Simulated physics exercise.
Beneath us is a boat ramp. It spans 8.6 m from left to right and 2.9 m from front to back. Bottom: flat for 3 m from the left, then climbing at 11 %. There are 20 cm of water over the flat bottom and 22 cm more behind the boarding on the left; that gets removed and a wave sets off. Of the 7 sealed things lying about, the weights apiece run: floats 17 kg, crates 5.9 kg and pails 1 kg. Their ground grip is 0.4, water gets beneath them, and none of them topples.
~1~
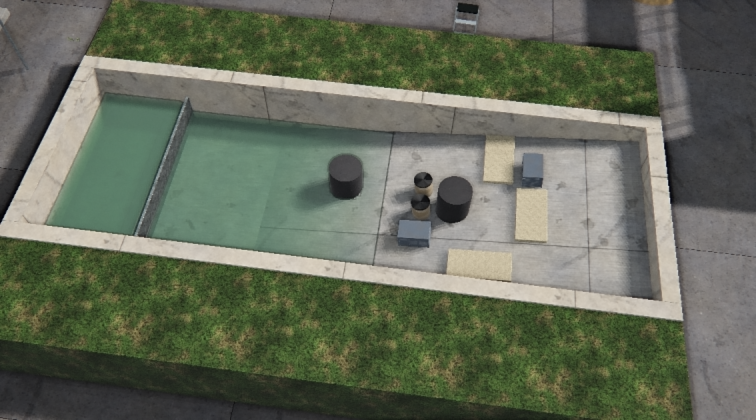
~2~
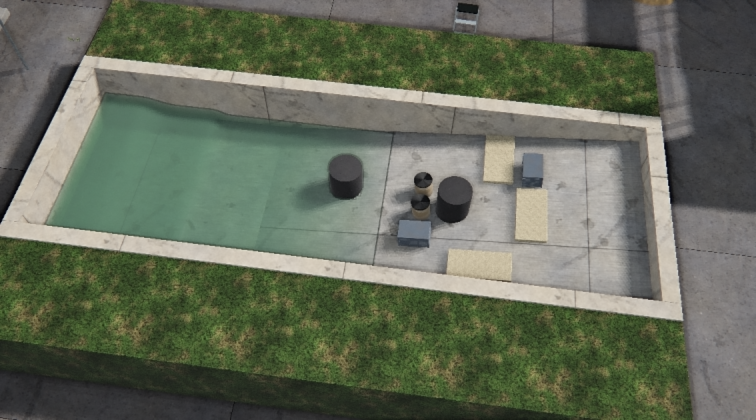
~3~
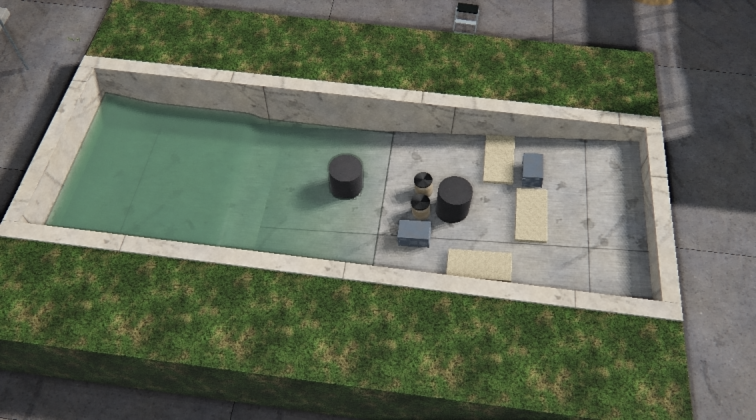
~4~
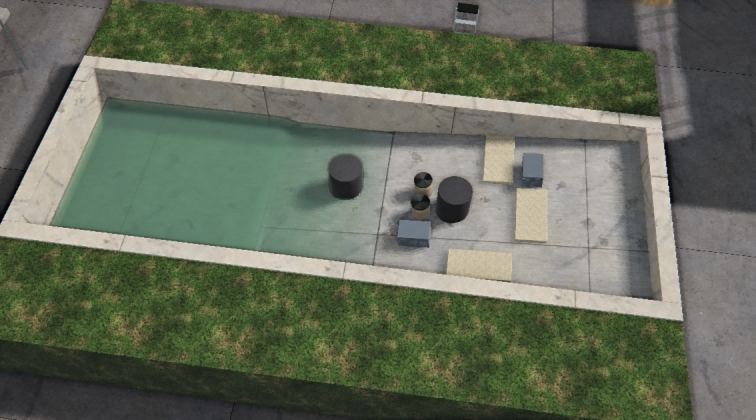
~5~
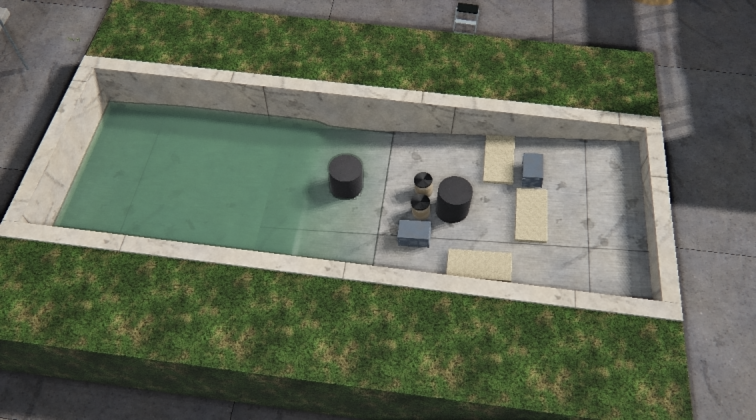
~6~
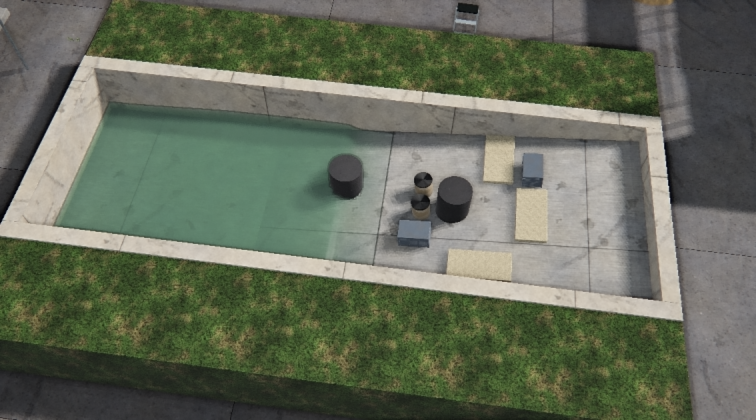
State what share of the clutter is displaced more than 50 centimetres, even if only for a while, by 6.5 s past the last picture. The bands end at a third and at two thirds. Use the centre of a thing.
It will come out between a third and two thirds.
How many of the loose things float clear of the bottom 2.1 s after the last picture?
Just then, the number is 2.
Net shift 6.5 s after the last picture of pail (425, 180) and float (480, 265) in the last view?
They sit 150 cm and 300 cm away, in the order given.
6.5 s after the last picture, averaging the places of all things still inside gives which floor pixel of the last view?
That lands at roughly (393, 216).
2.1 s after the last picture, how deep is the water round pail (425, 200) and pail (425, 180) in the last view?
12 and 5 cm.
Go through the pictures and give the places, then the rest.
In the first picture, a float at (480, 265) rests on the ground; a float at (500, 158), on the bottom; 13.4 m2 under water; 0 of 7 have shifted.
In the second picture, a float at (480, 265), on the bottom; a float at (500, 158) rests on the ground; 13.4 m2 under water; 0 of 7 have shifted.
In the third picture, a float at (480, 265), on the bottom; a float at (500, 158) rests on the ground; 13.4 m2 under water; 0 of 7 have shifted.
In the fourth picture, a float at (480, 265), on the bottom; a float at (500, 158), on the bottom; 13.4 m2 under water; 0 of 7 have shifted.
In the fifth picture, a float at (480, 265), on the bottom; a float at (500, 158) rests on the ground; water covers 13.4 m2; 0 of 7 have shifted.
In the sixth picture, a float at (480, 265), on the bottom; a float at (500, 158), on the bottom; 13.4 m2 under water; 0 of 7 have shifted.
Then, 0.6 s after the last picture 0 of 7 are over 50 cm from their spots; 0 afloat.
Then, 2.1 s after the last picture 2 of 7 are over 50 cm from their spots; 2 afloat.
Then, 4.1 s after the last picture 3 of 7 are over 50 cm from their spots; 3 afloat.
Then, 6.5 s after the last picture 4 of 7 are over 50 cm from their spots, and 4 have been at some point; 4 afloat.
